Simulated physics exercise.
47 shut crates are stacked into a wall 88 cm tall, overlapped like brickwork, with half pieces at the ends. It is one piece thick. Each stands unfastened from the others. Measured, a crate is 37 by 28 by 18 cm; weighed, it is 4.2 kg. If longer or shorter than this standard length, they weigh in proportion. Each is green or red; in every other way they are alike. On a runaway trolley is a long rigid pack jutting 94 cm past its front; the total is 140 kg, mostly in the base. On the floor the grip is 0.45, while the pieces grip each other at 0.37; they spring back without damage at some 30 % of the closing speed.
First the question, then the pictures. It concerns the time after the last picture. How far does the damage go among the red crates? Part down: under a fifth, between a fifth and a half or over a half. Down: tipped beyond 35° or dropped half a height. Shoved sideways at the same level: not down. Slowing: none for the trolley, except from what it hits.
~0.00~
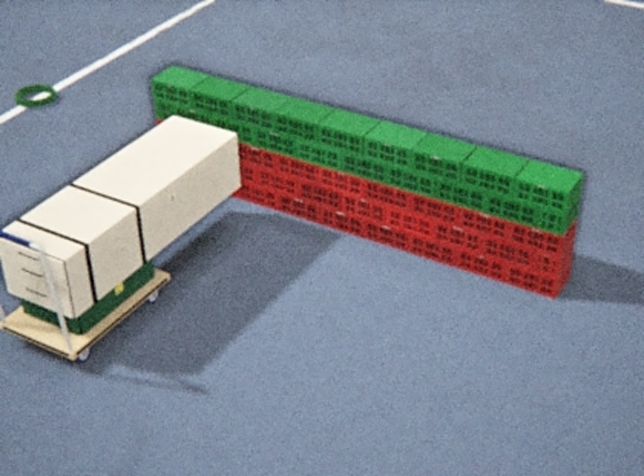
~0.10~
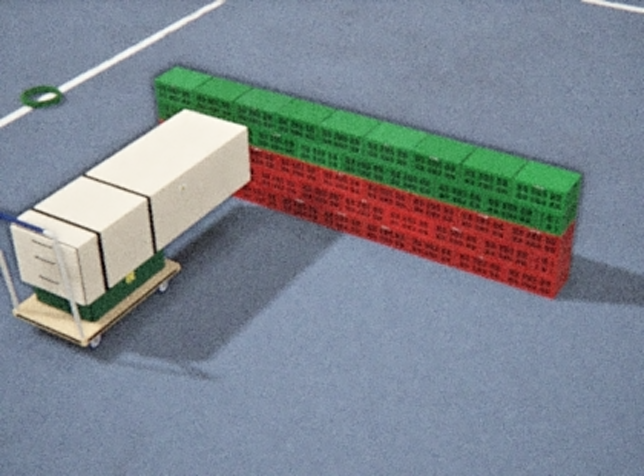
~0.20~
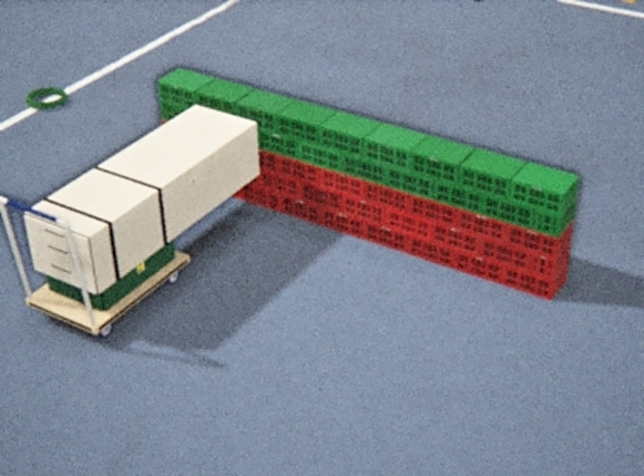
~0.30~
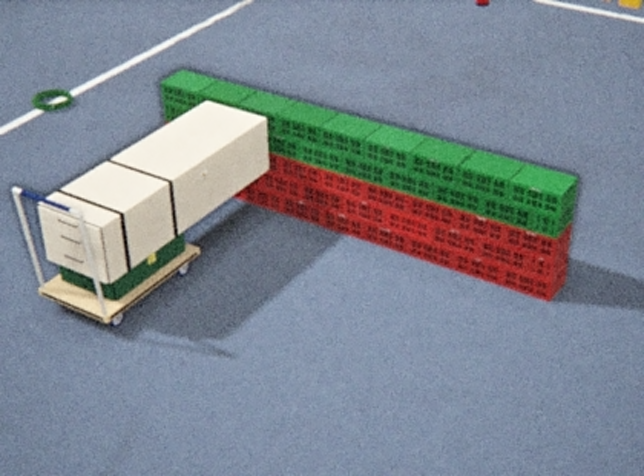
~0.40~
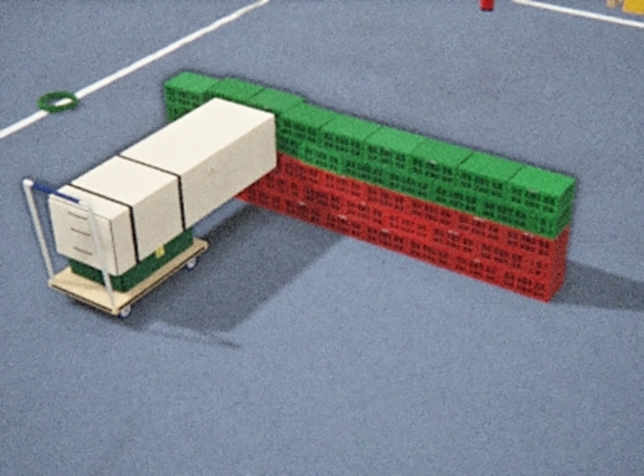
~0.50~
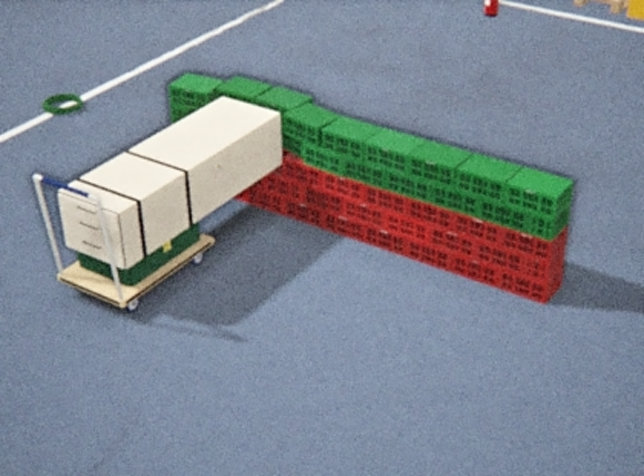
Below one in five.
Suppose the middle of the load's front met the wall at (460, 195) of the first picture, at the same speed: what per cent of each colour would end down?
Result - red: 10 %; green: 40 %.
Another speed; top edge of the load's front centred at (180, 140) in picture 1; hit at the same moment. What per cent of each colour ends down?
Down at the end: Red 10 per cent, green 40 per cent.
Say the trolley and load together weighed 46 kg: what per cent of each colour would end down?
Red 0, green 0 per cent.
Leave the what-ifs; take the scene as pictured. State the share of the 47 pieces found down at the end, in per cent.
Something close to 20 percent of them.
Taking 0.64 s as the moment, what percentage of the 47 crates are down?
By then 0 per cent.
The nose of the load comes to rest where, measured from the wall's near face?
It ends up roughly 45 cm beyond.
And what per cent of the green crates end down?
For green, it's 40%.
Around 0.64 s, load 23 cm past the wall's line, still rolling; none of the 28 red crates down (0 of 47 in all colours); top red crate unmoved; top green crate tipped 6°.
Around 0.90 s, load 33 cm past the wall's line, still rolling; 2 of the 28 red crates down (6 of 47 in all colours); top red crate unmoved; top green crate tipped 37°, 15 cm lower.
Around 1.14 s, load 38 cm past the wall's line, still rolling; 2 of the 28 red crates down (9 of 47 in all colours); top red crate unmoved; top green crate on its side.
Around 1.48 s, load 43 cm past the wall's line, still rolling; 2 of the 28 red crates down (9 of 47 in all colours); top red crate unmoved; top green crate upside down.
Finally (2.3 s), load 46 cm past the wall's line, stopped; 2 of the 28 red crates down (9 of 47 in all colours); top red crate unmoved; top green crate upside down. That is 7 per cent. Seen by the last camera, middles, top red crate near (486, 221), top green crate near (314, 109).
